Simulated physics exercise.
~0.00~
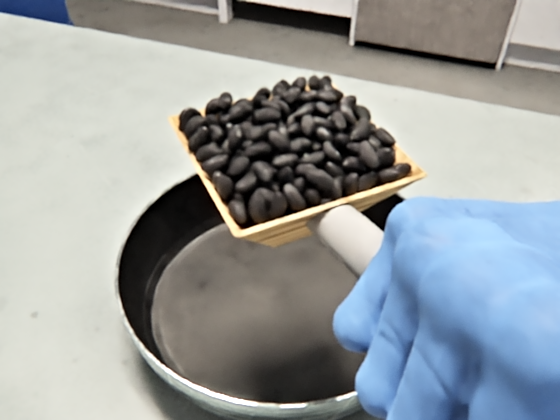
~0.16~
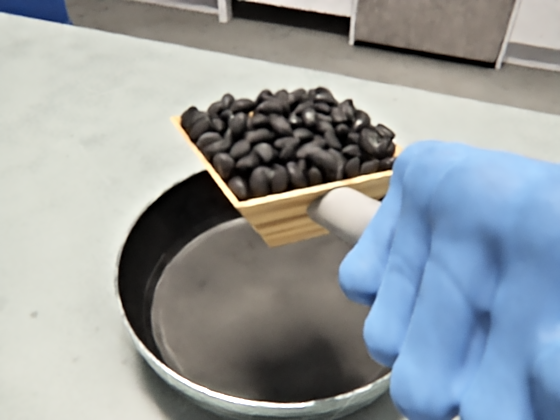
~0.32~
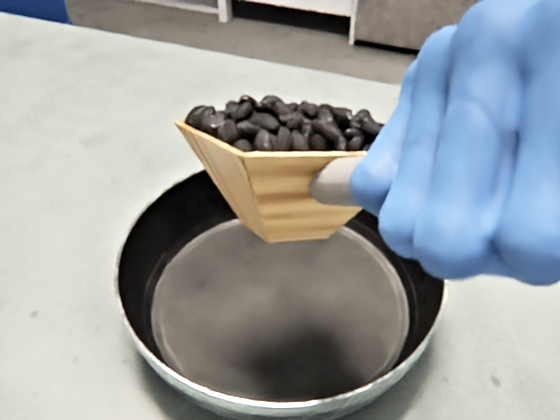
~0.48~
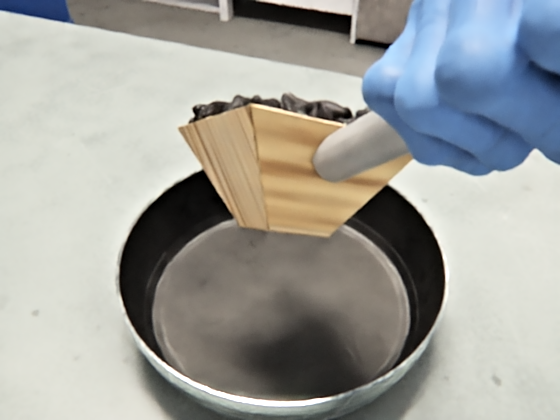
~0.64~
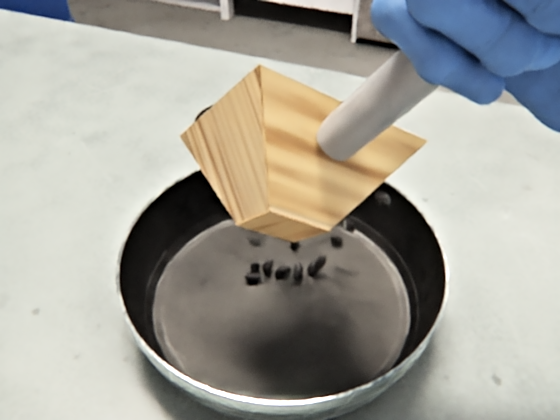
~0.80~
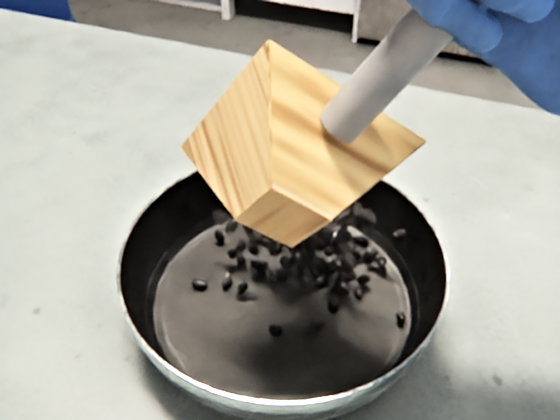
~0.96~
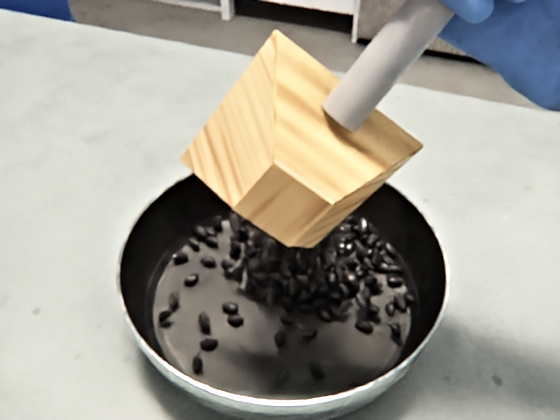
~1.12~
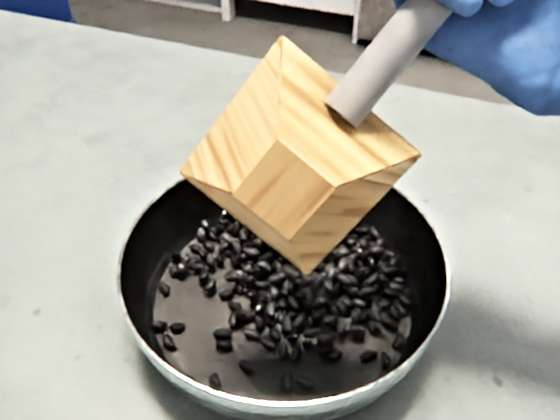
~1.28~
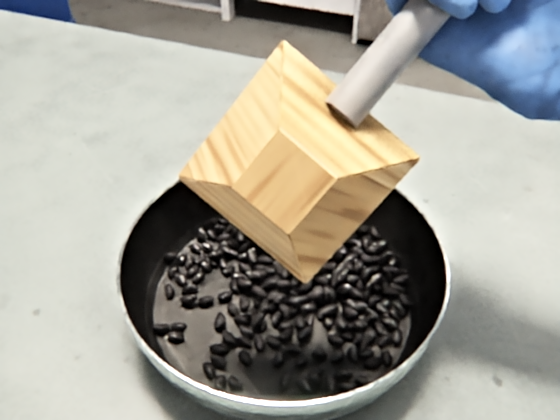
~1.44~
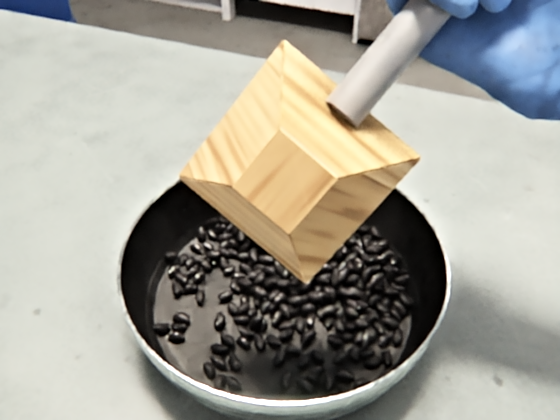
Over a dark pan on a pale table, a gloved hand tips a wooden scoop, emptying black beans into it.
